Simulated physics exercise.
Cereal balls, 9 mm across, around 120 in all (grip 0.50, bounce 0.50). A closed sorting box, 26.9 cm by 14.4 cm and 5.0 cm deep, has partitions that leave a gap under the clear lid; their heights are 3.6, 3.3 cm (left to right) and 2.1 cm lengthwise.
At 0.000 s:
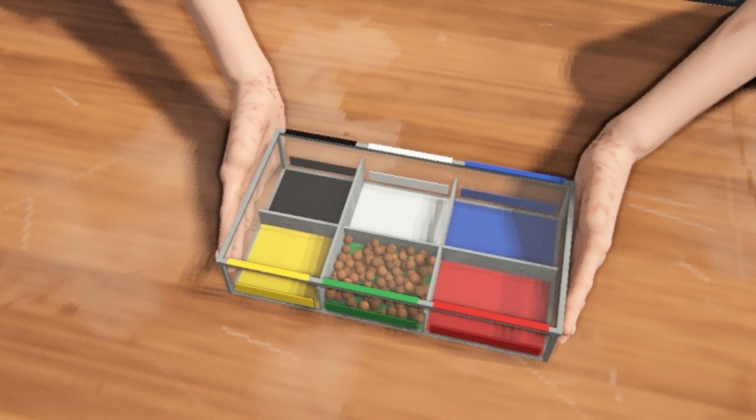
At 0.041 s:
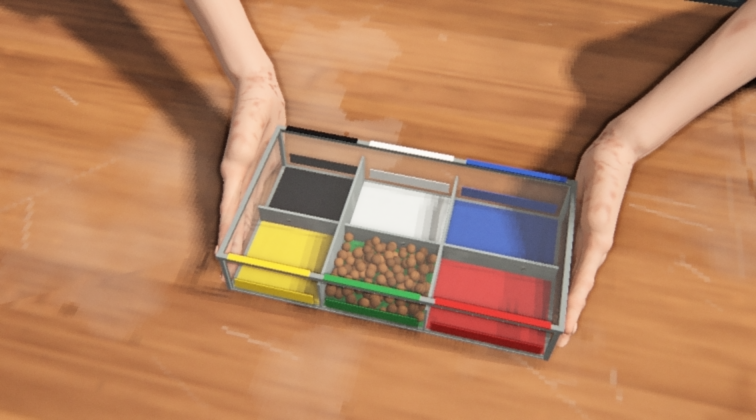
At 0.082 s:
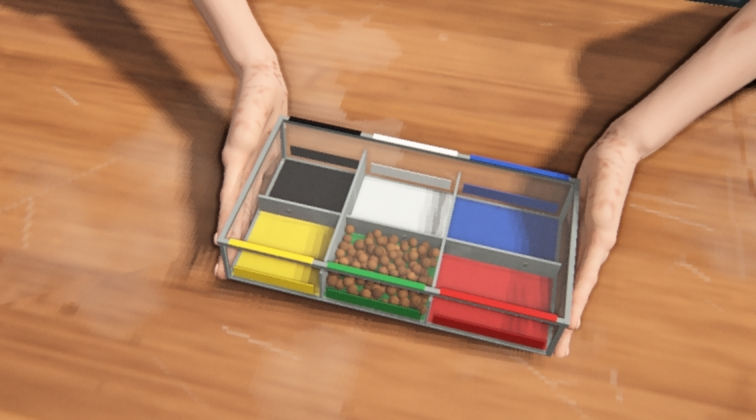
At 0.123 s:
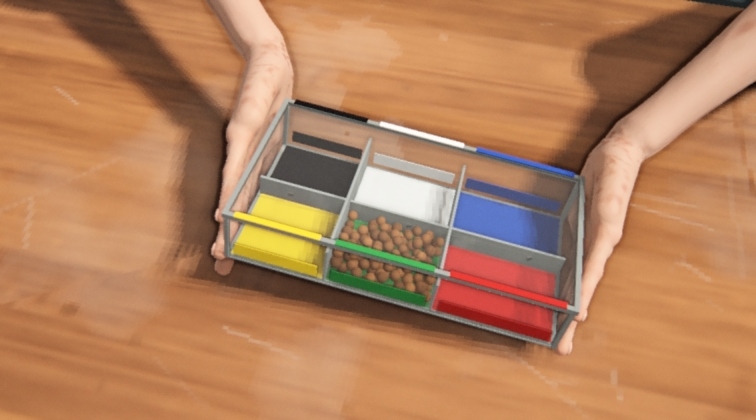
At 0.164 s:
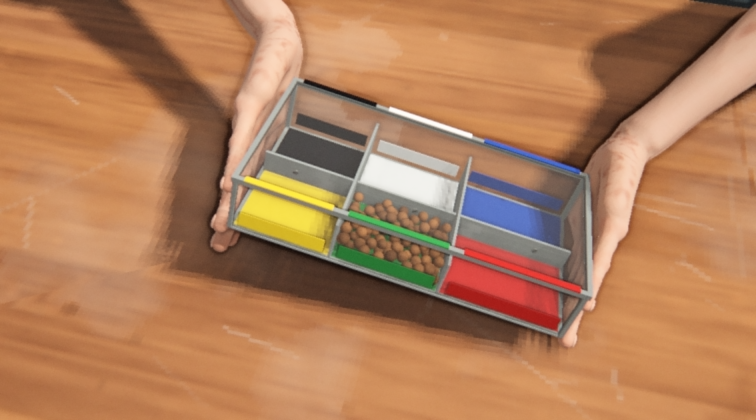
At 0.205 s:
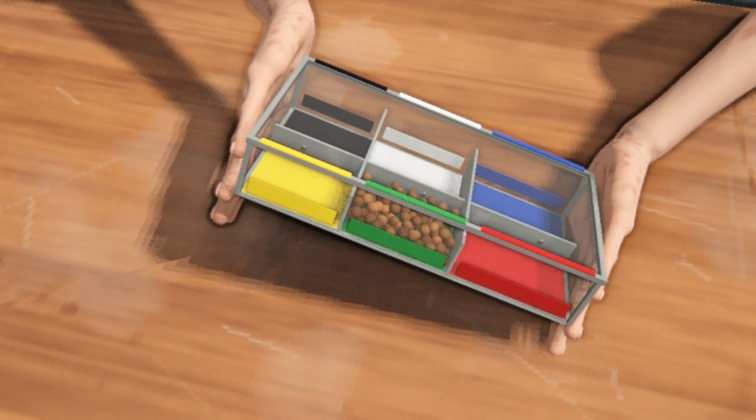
Two hands held a clear divided box with small brown balls in its green section, then lifted and tilted it more and more above the wooden table, the balls staying in that section.
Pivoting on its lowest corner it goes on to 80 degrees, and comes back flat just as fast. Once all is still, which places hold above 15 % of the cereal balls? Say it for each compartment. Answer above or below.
Red compartment: Below; blue compartment: Above; green compartment: Above; yellow compartment: Below; white compartment: Above; black compartment: Below.
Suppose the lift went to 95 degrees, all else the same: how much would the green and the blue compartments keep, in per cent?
In that case green 15; blue 50.
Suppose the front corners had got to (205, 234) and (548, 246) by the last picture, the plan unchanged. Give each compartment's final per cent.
Red 0; blue 0; green 50; yellow 5; white 20; black 25.
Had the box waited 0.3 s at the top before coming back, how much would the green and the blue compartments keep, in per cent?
In that case green 25; blue 45.
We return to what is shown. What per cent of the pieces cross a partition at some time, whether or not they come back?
Some 70 per cent.
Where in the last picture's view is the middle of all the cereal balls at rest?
Around (443, 215).
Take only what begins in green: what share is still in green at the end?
Roughly 30 per cent.
After 0.66 s, tilt 78 degrees; blue 10 %, green 65 %, white 25 %.
After 0.96 s, tilt 31 degrees; blue 35 %, green 30 %, white 35 %.
After 1.36 s, tilt 0 degrees; blue 35 %, green 30 %, white 35 %.
In the end, at 1.7 s, red 0 %, blue 35 %, green 30 %, yellow 0 %, white 35 %, black 0 %.
